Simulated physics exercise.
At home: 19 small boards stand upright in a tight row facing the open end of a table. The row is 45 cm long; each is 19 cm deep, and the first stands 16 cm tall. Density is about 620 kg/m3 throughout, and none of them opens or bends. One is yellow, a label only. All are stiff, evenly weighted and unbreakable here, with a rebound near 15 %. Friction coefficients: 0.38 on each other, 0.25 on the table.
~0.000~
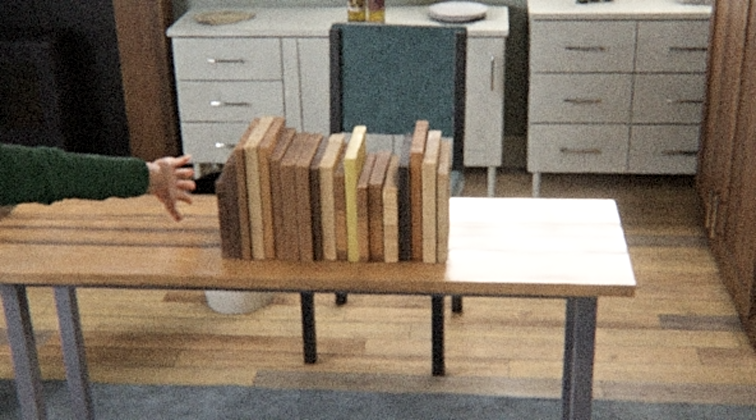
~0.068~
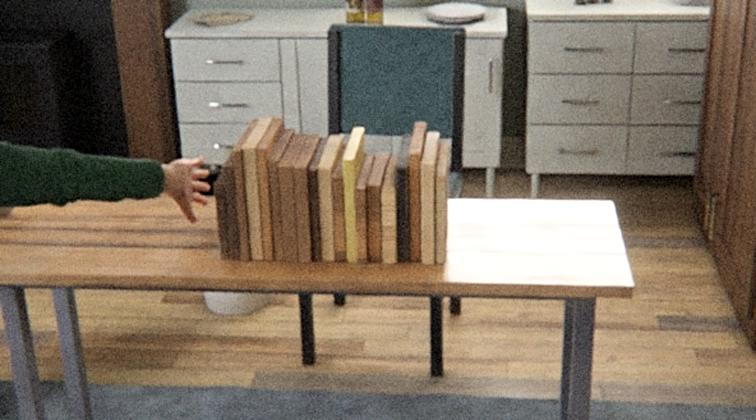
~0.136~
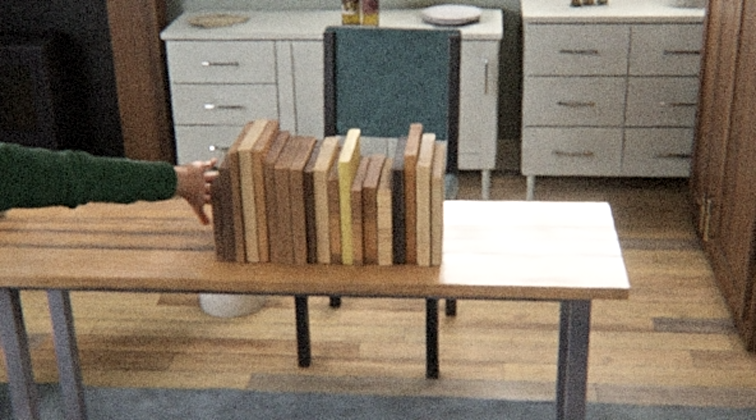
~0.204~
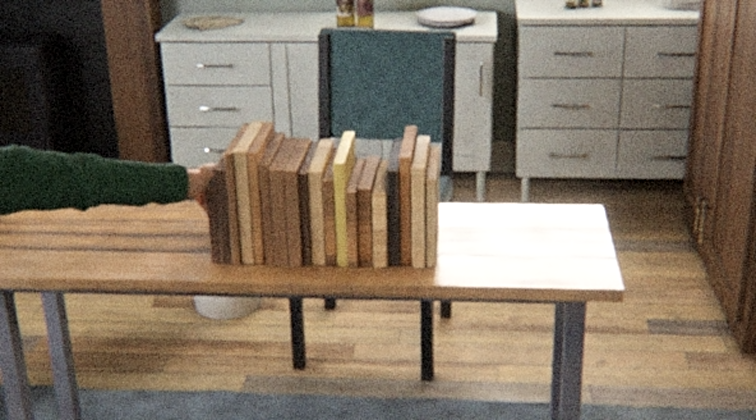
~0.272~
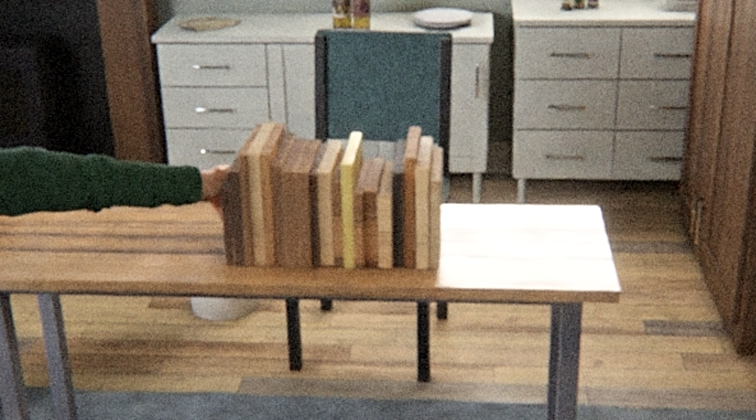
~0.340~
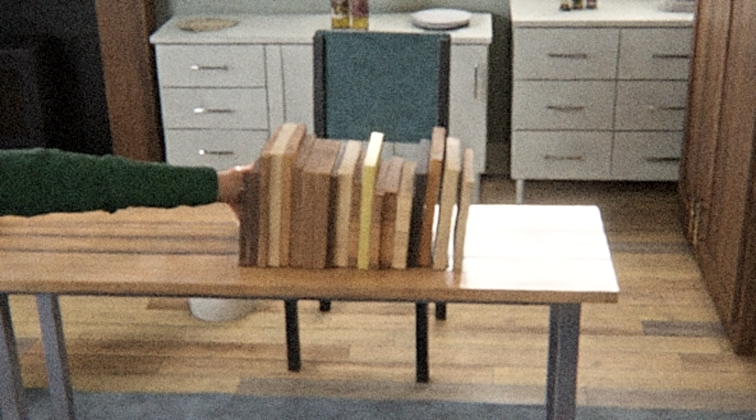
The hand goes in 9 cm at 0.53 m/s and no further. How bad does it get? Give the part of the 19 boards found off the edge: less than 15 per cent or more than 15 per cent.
The part is less than 15 per cent.
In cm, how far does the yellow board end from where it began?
About: Yellow 20.
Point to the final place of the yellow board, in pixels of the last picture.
Near (435, 216).
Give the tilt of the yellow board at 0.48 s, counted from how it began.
Roughly 30°.
Around 0.40 s, none of the 19 boards off the edge, 19 disturbed; yellow board tipped 14°.
Around 0.48 s, none of the 19 boards off the edge, 19 disturbed; yellow board tipped 29°.
Around 0.66 s, none of the 19 boards off the edge, 19 disturbed; yellow board tipped 48°.
Finally (1.4 s), none of the 19 boards off the edge, 19 disturbed; yellow board tipped 51°. That is 0 per cent. Seen by the last camera, middles, yellow board near (435, 216).
